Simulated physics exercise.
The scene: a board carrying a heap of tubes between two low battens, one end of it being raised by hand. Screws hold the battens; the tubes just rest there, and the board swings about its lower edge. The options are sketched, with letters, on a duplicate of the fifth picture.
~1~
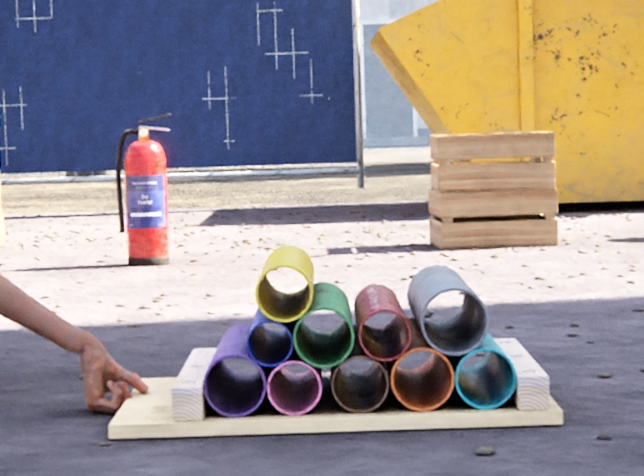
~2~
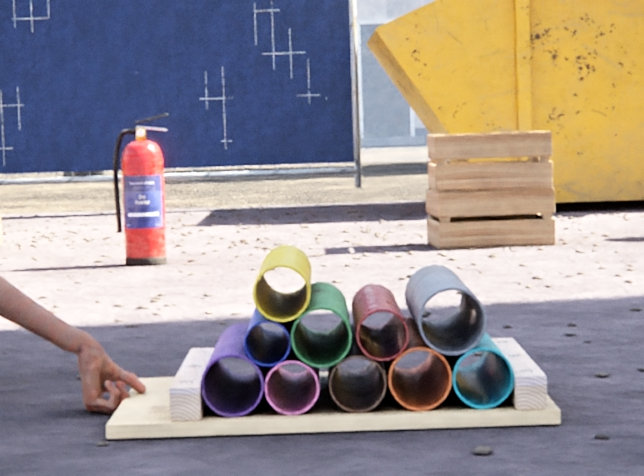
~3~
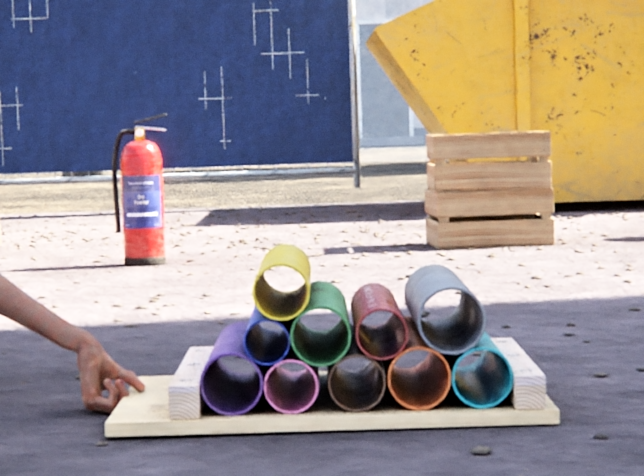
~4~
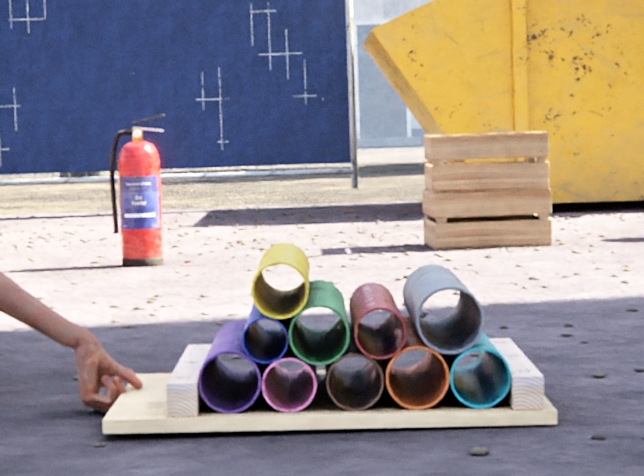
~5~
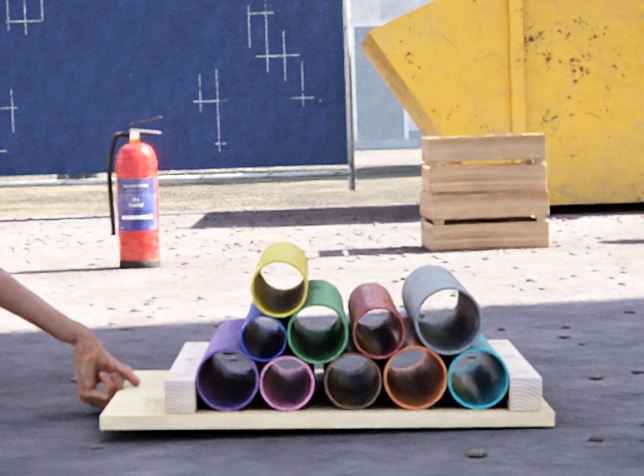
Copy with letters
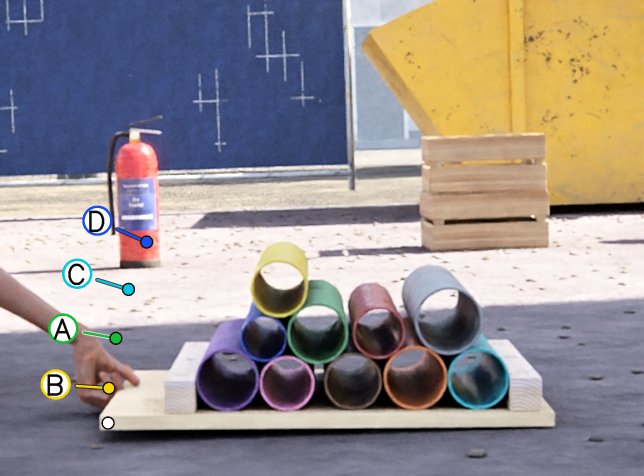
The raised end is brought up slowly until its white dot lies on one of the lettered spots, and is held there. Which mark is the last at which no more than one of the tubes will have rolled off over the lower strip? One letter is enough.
Raise it to D.
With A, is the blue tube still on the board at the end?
Yes.
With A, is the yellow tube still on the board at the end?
The yellow tube: Yes.
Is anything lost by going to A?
No.
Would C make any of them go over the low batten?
No.
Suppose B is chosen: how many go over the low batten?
The count is none.
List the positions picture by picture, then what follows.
Orange tube (423, 380); turquoise tube (486, 379); red tube (385, 336), in the first picture.
Red tube (383, 335); green tube (321, 337), in the second picture.
Board (331, 383); purple tube (232, 384); blue tube (267, 342); pink tube (291, 387), in the third picture.
Board (328, 382); purple tube (230, 382); pink tube (289, 385), in the fourth picture.
Board (326, 381); purple tube (228, 380); pink tube (287, 383), in the fifth picture.
On the marked copy, A at (116, 339); B at (109, 388); C at (129, 290); D at (147, 242); the white dot at (108, 423).
With D. Early on, board at 16°.
Further on, board at 26°.
At the end, board at 26°, none over the low batten.
As for the rest, A none over the low batten; B none over the low batten; C none over the low batten.
